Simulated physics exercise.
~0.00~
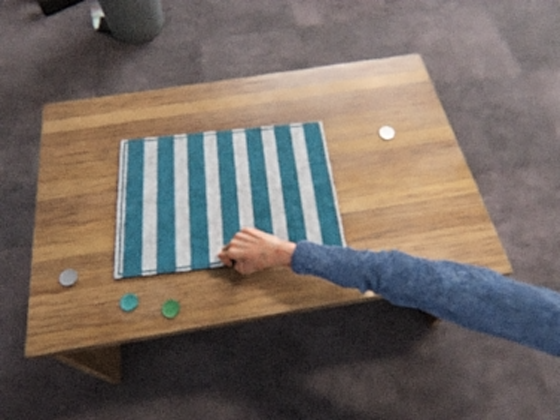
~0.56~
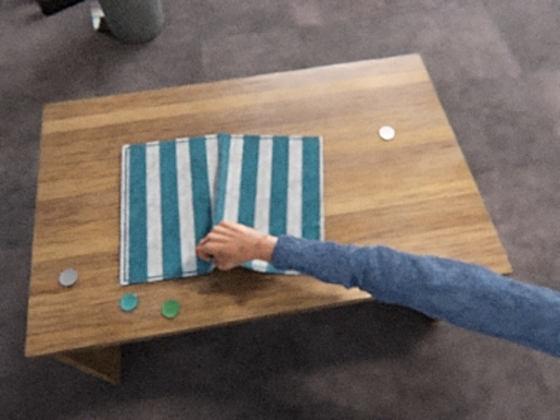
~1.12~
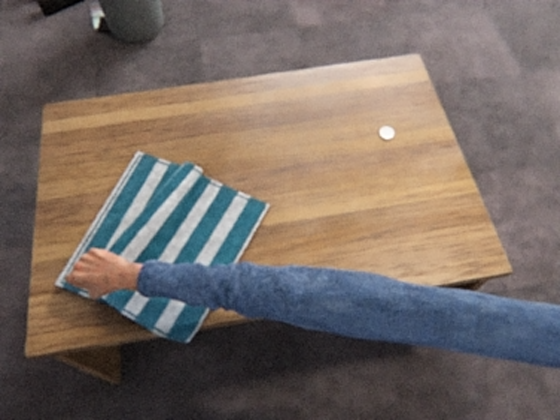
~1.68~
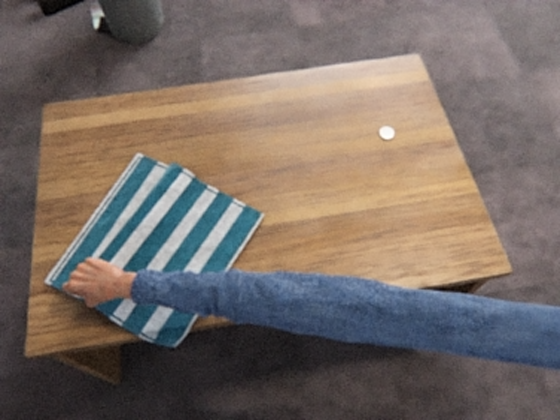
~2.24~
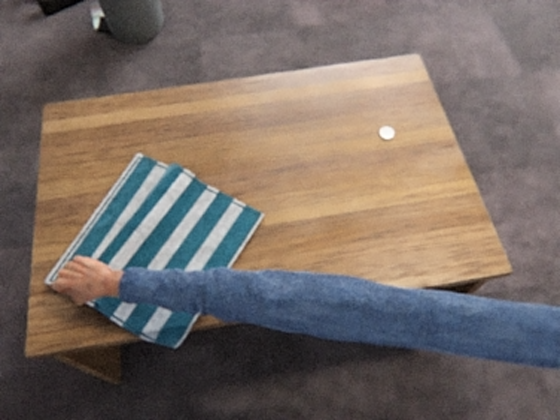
A hand in a blue sleeve pinched the near edge of a teal and white striped napkin on a wooden table and dragged it left, bunching it over the grey, teal and green discs, which ended up covered while the white disc stayed in view.
